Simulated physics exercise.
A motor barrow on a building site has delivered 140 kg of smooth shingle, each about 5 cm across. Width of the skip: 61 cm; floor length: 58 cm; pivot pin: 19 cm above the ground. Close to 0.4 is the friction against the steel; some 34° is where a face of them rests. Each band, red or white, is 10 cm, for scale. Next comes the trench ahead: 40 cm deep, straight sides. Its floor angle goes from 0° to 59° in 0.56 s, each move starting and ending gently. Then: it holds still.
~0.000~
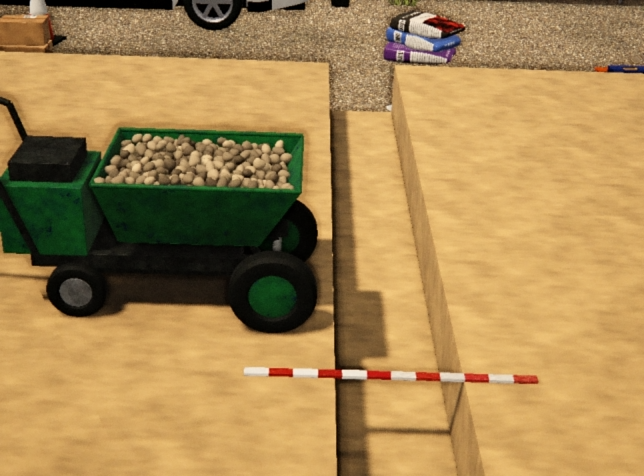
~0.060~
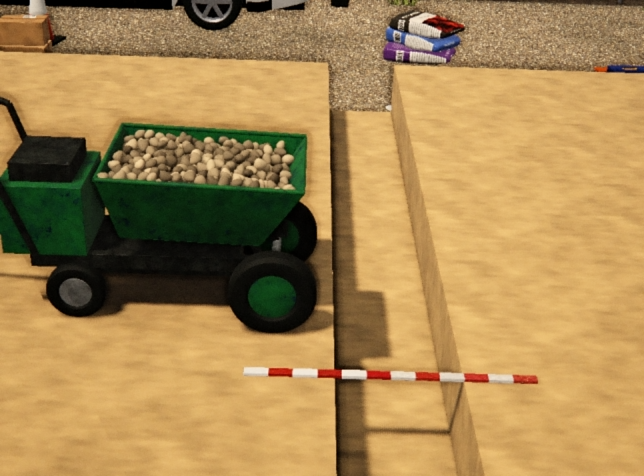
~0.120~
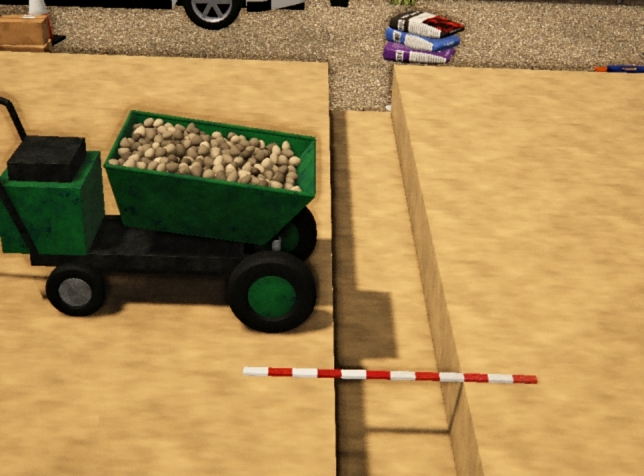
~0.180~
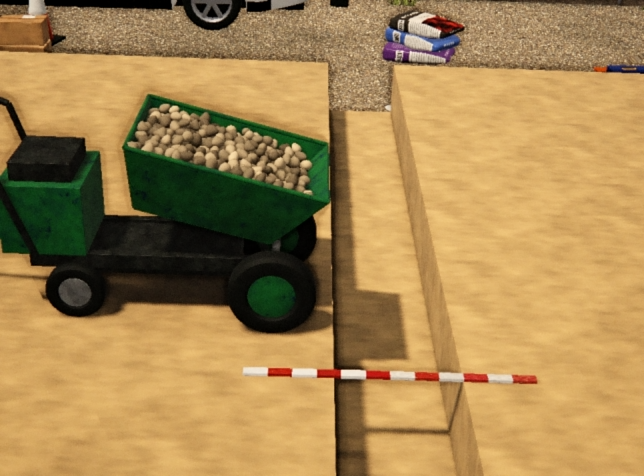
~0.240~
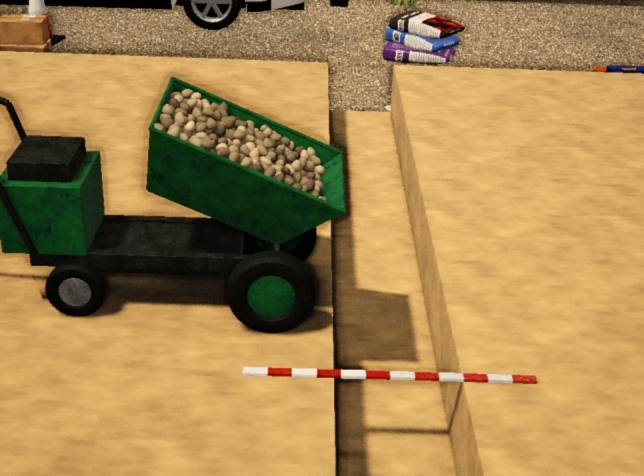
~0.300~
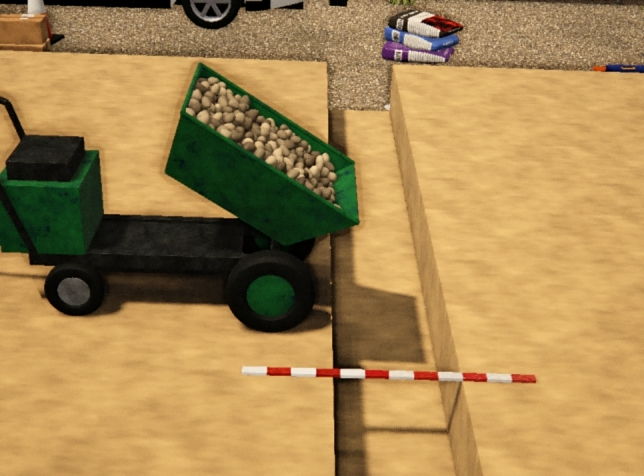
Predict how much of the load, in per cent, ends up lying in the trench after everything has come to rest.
Roughly 38 per cent of it.
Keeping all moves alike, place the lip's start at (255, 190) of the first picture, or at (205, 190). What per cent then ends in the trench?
I'd expect some 65 per cent, then some 65.
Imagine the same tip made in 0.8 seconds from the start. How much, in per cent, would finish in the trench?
It would come to roughly 45 per cent.
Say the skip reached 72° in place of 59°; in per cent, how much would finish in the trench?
Then about 45 per cent.
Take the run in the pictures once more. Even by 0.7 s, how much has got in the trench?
Some 15 per cent of the load by that point.
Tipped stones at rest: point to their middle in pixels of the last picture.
The resting stones are centred at roughly (445, 300).
After 0.4 s the floor is at 50°; 100 % in the skip; the foremost stones are at (359, 213).
After 0.7 s the floor is at 59°; 85 % in the skip, 15 % in the trench; the foremost stones are at (446, 264).
After 1.0 s the floor is at 59°; 38 % in the skip, 24 % in the trench, 37 % past the trench; the foremost stones are at (617, 331).
After 3.0 s the floor is at 59°; 24 % in the skip, 38 % in the trench, 38 % past the trench; the foremost stones are past the picture's edge.
